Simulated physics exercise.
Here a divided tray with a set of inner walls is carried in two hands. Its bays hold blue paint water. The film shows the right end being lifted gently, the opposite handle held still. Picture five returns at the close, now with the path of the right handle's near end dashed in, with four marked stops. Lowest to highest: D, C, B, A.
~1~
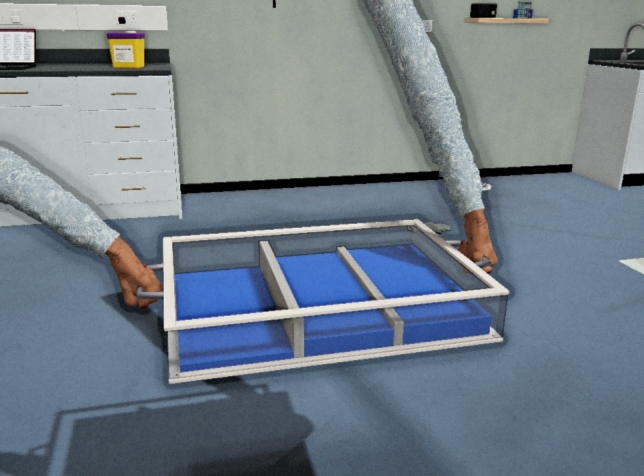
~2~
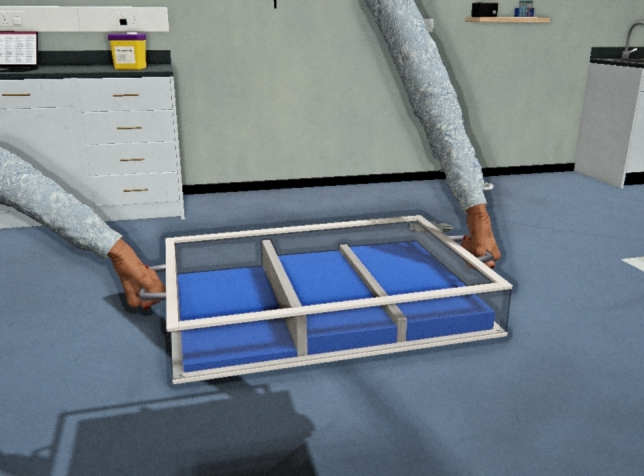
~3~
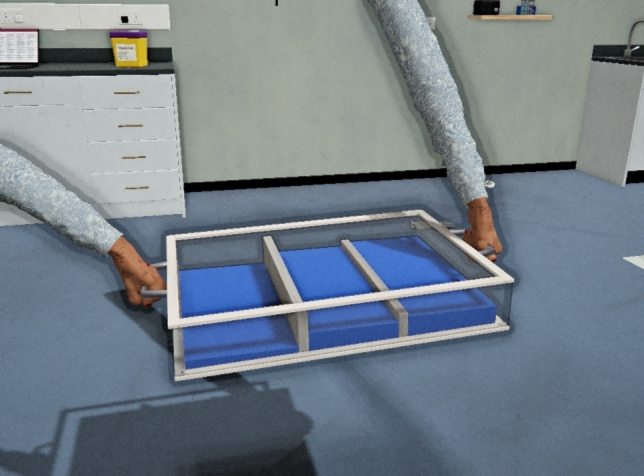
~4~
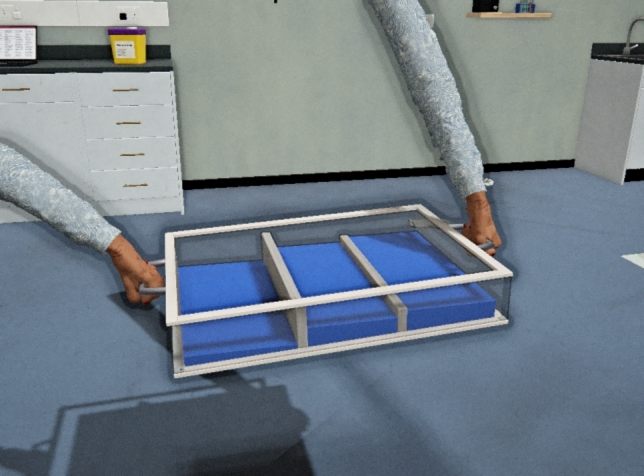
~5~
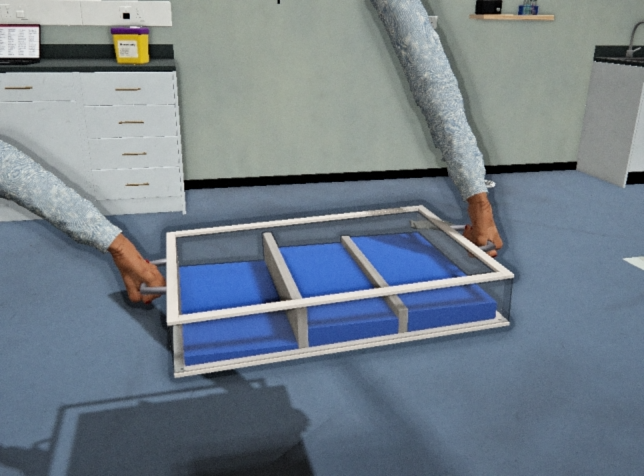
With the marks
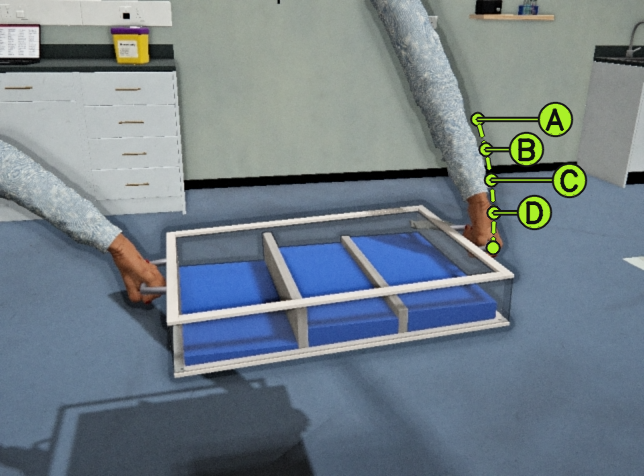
At the start, two hands in pale, patterned sleeves grip the handles of a clear tray with white edges, its three bays holding blue liquid, above a blue floor. The right hand then rises very slightly, tilting the tray a little down to the left, while the liquid stays within its bays.
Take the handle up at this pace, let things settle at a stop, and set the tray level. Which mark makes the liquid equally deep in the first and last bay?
B works best here.
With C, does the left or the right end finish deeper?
The right end bay.
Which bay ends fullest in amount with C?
The middle bay.
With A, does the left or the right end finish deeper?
The left one.
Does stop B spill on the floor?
No.
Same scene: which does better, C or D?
C it is.
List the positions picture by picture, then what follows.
In the first frame, the tray is level; deepest in the right bay, at (407, 280), shallowest in the left; right handle at (474, 253).
In the second frame, tipped about 1° down to the left; no wall is crossed; right handle at (477, 248).
In the third frame, tipped about 2° down to the left; no wall is crossed; right handle at (478, 242).
In the fourth frame, tipped about 2° down to the left; no wall is crossed; right handle at (477, 236).
In the fifth frame, tipped about 3° down to the left; deepest in the right bay, at (411, 266), shallowest in the left; right handle at (479, 237).
On the marked copy, A at (477, 119); B at (486, 149); C at (491, 180); D at (494, 212).
If A is chosen, the left end bay stands much deeper than the other; nothing spills.
If B is chosen, the two end bays stand about equally deep; nothing spills.
If C is chosen, the right end bay stands much deeper than the other; nothing spills.
If D is chosen, the right end bay stands much deeper than the other; nothing spills.
